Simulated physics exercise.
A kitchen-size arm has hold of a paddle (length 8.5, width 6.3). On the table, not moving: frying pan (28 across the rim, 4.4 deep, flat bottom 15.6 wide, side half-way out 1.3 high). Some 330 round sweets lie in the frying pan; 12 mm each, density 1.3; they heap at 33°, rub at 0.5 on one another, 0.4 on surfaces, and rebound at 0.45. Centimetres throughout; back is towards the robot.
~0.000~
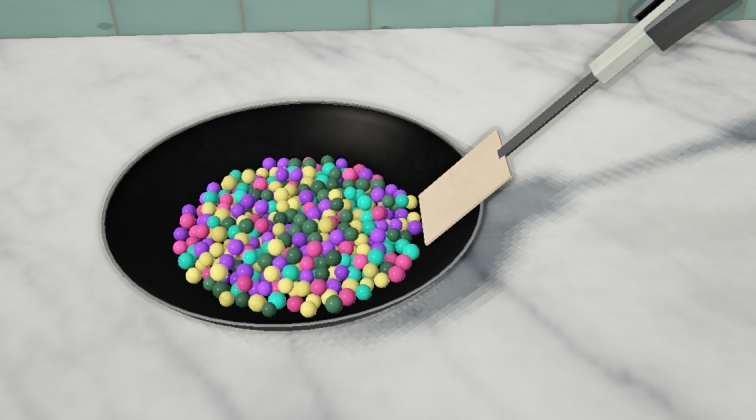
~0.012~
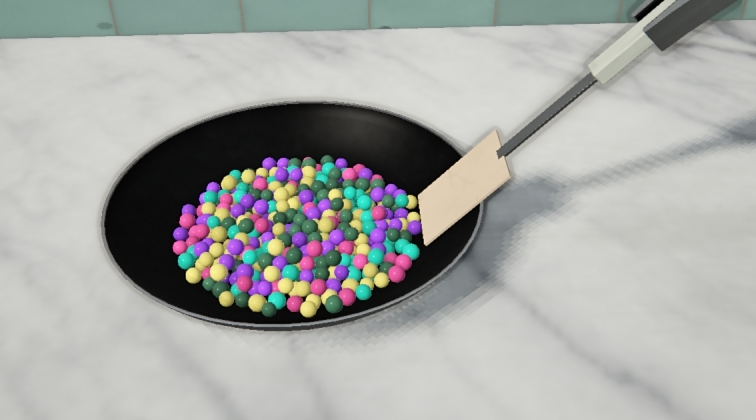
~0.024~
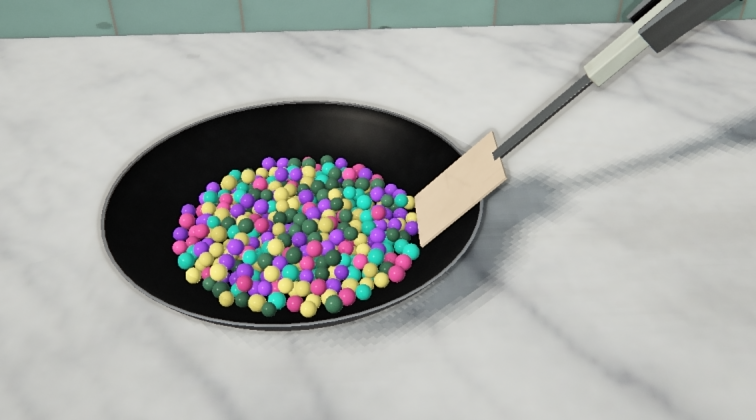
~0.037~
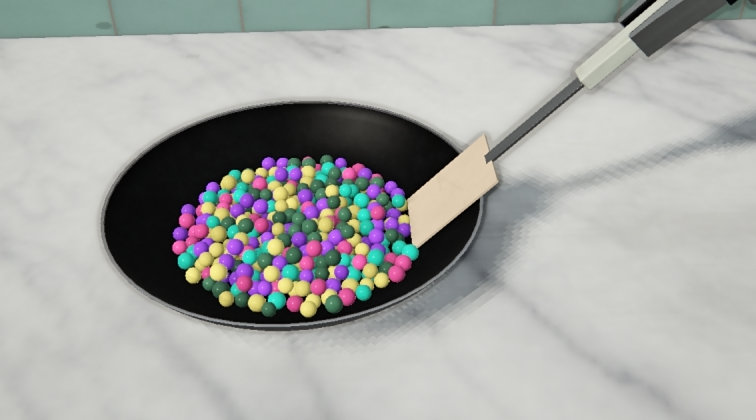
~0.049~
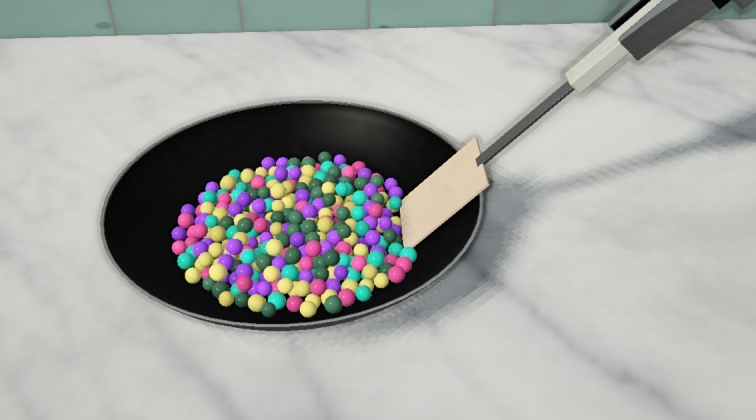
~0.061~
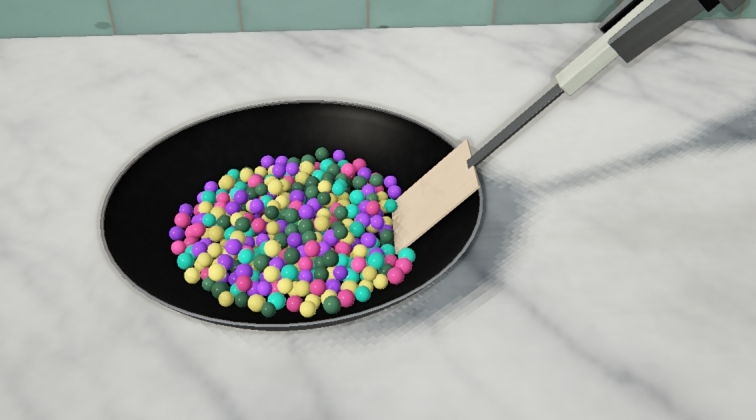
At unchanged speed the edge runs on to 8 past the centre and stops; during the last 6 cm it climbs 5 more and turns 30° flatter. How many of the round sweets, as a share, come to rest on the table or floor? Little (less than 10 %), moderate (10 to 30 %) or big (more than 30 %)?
Answer: Little; less than 10 % of the round sweets finish on the table or floor.
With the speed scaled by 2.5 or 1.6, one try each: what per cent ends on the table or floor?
Some 10 and 10 per cent.
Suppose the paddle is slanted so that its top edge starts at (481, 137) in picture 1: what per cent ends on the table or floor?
Some 0 per cent.
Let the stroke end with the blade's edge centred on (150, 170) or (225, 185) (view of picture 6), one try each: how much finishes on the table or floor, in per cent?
About 10 and 0 per cent.
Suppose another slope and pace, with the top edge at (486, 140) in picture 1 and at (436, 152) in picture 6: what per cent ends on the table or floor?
Some 5 per cent.
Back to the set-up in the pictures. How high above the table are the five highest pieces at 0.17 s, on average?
About 3 cm.
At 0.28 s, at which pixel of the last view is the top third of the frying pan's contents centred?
At about (225, 215).
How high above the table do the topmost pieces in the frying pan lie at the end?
Roughly 5.0 cm.
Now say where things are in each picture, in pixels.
The first picture shows paddle top edge at (504, 152), sloping 46°; upper third of the load around (298, 223), from x 180 to 415, top at y 160; 330 in the frying pan.
The second picture shows paddle top edge at (503, 152), sloping 46°; upper third of the load around (298, 223), from x 180 to 415, top at y 160.
The third picture shows paddle top edge at (499, 154), sloping 46°; upper third of the load around (298, 223), from x 180 to 410, top at y 160.
The fourth picture shows paddle top edge at (491, 157), sloping 46°; upper third of the load around (304, 222), from x 180 to 410, top at y 160.
The fifth picture shows paddle top edge at (482, 160), sloping 46°; upper third of the load around (303, 216), from x 180 to 410, top at y 160.
The sixth picture shows paddle top edge at (473, 162), sloping 46°; upper third of the load around (304, 215), from x 175 to 405, top at y 155; 330 in the frying pan.
After 0.17 s, sloping 46°, highest piece 3 above the table; 330 in the frying pan.
After 0.28 s, sloping 36°, highest piece 5 above the table; 330 in the frying pan.
After 0.53 s, sloping 16°, highest piece 5 above the table; 325 in the frying pan, 3 on the table or floor, 2 on the blade or in flight.
After 1.58 s, sloping 16°, highest piece 5 above the table; 325 in the frying pan, 5 on the table or floor.
At rest, 325 in the frying pan, 5 on the table or floor. That is 2 % on the table or floor.
